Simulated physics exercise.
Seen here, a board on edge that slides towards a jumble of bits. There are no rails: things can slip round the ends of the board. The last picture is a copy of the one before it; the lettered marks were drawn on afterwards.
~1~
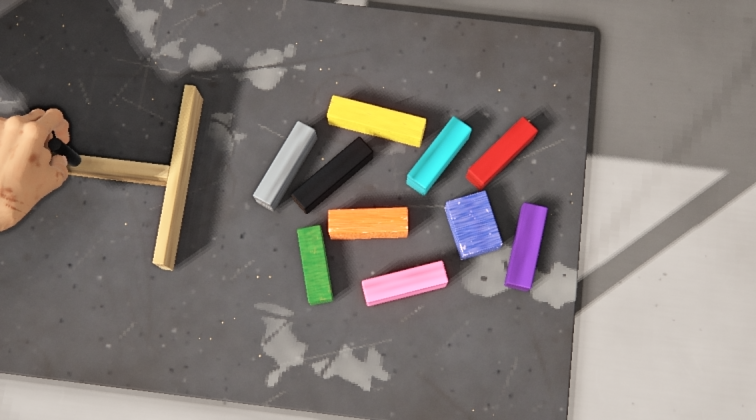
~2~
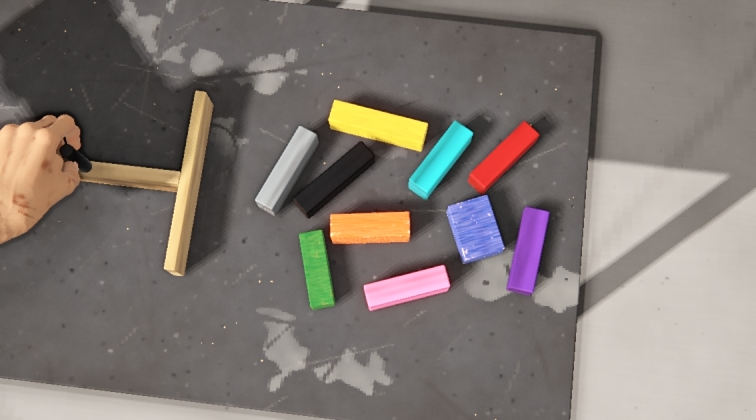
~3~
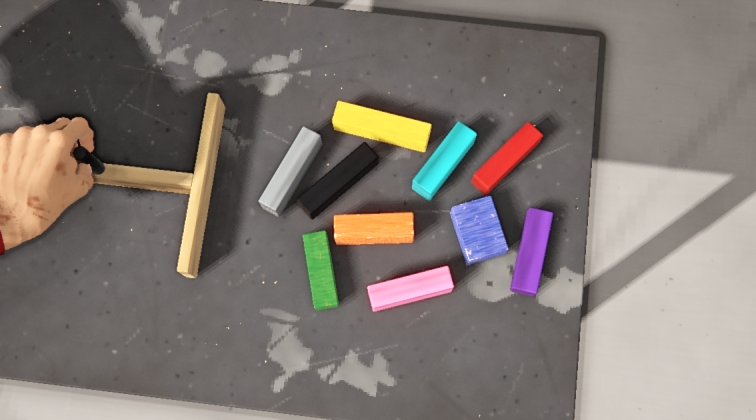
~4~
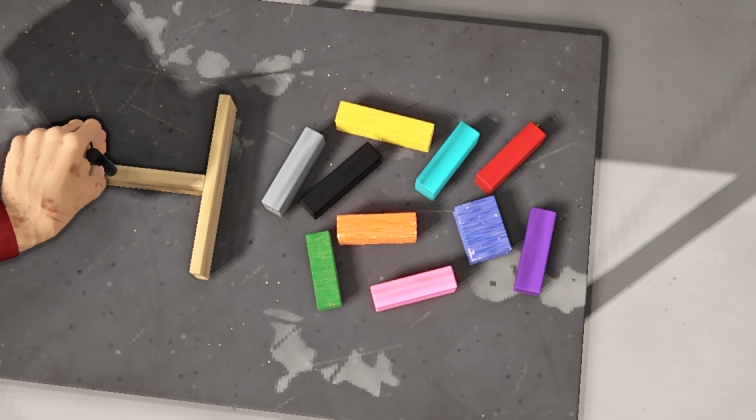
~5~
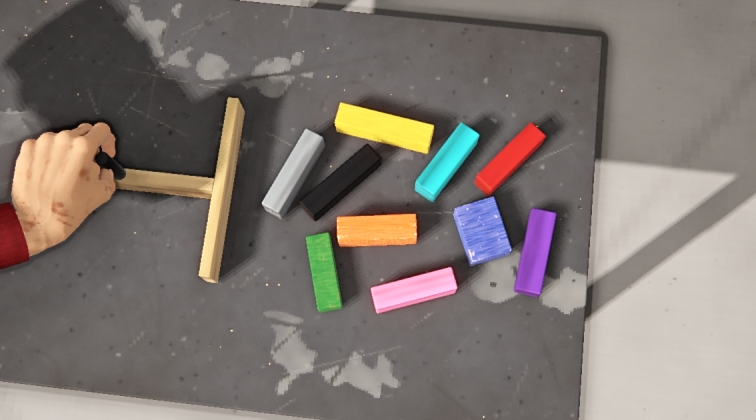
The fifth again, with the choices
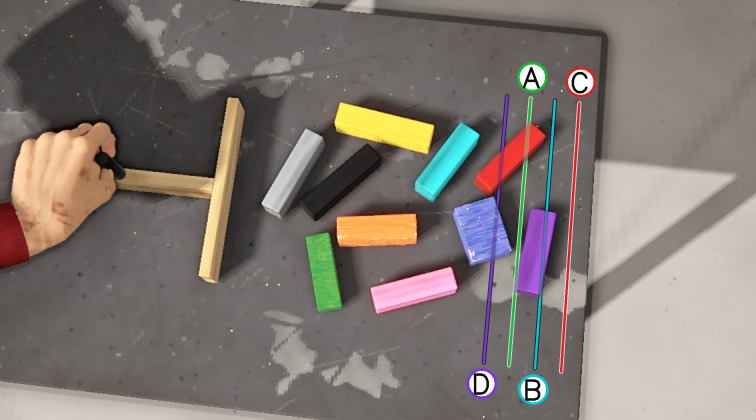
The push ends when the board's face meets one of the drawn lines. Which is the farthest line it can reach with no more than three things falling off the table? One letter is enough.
A is the last line within the limit.
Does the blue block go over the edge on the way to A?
Yes.
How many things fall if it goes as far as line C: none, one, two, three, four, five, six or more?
Six or more.
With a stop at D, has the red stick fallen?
No.
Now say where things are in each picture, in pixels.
Blue block (473, 226); orange bar (368, 224); black stick (333, 175), in the first picture.
Board (185, 178); red stick (504, 158), in the second picture.
Board (198, 180); pink stick (410, 289), in the third picture.
Board (210, 182); green bar (324, 271), in the fourth picture.
Board (219, 185); turquoise stick (447, 162); blue block (482, 232); orange bar (377, 231), in the fifth picture.
On the marked copy, A at (520, 227); B at (545, 230); C at (571, 233); D at (496, 224).
Following A. Soon after the start, board (327, 197); yellow bar (393, 129); green bar (337, 275).
Later, board (435, 208); purple stick (564, 262); blue block (549, 224).
In the end, board (520, 218); red stick over the edge; blue block over the edge; three fallen.
As for the rest, B drops four; C drops seven; D is within the limit but short.
